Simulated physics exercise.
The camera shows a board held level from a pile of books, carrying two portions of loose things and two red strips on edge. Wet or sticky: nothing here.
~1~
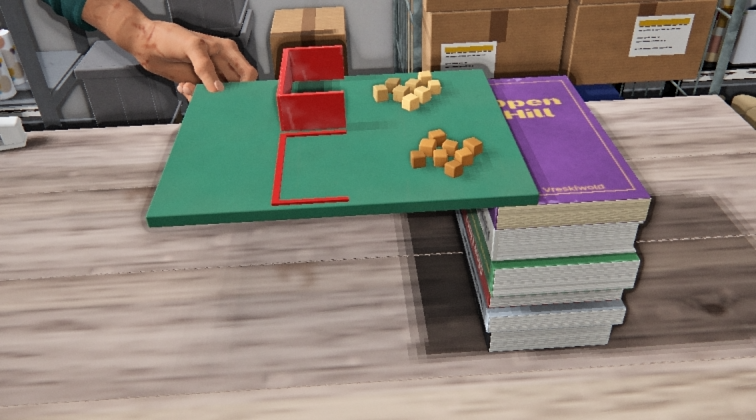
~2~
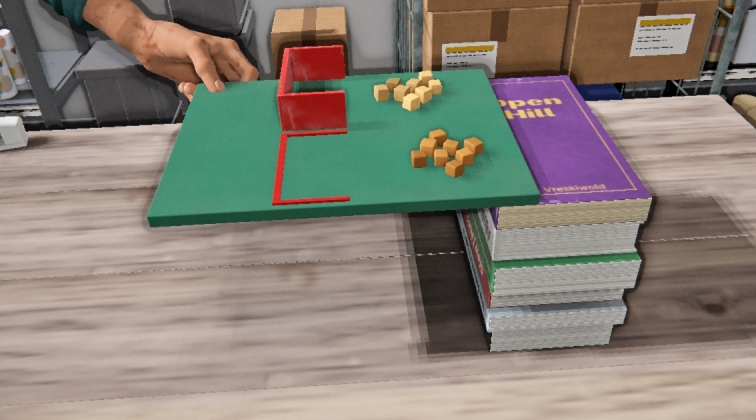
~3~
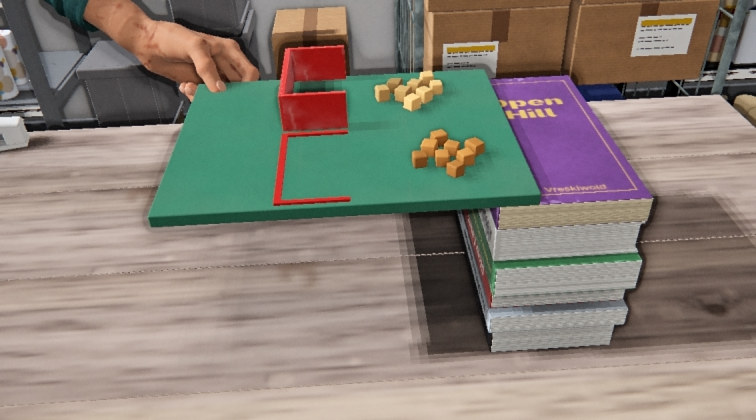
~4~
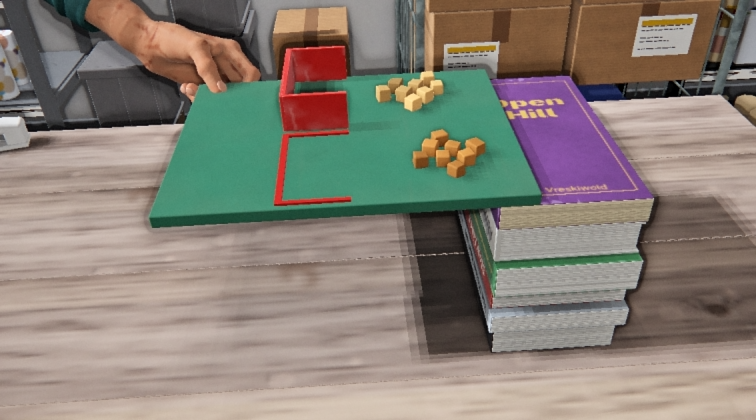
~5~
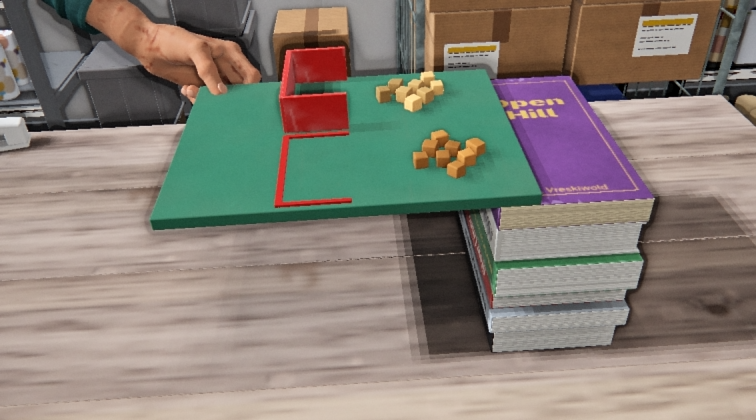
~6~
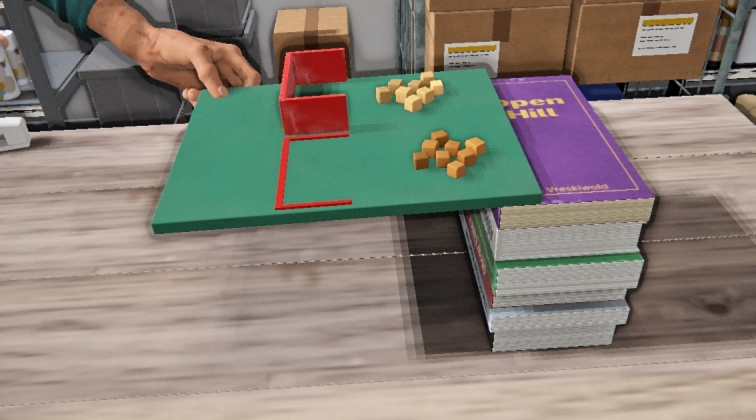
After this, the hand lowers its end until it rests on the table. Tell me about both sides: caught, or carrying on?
One by one: The front lot will make it past its barrier, the back lot will stay behind its barrier.
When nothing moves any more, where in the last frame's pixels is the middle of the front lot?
At roughly pixel (79, 326).
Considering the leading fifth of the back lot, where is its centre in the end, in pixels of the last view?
Rest point near (333, 190) px.
Then, 0.42 s past the last view, board sloping at 12°; front lot where it was; back lot where it was.
Then, 0.95 s past the last view, board sloping at 26°; front lot where it was; back lot where it was.
Then, 1.52 s past the last view, board sloping at 39°; front lot about two thirds past its bar; back lot has reached its bar.
Finally, board resting at 39°; front lot all past its bar; back lot gathered behind its bar.
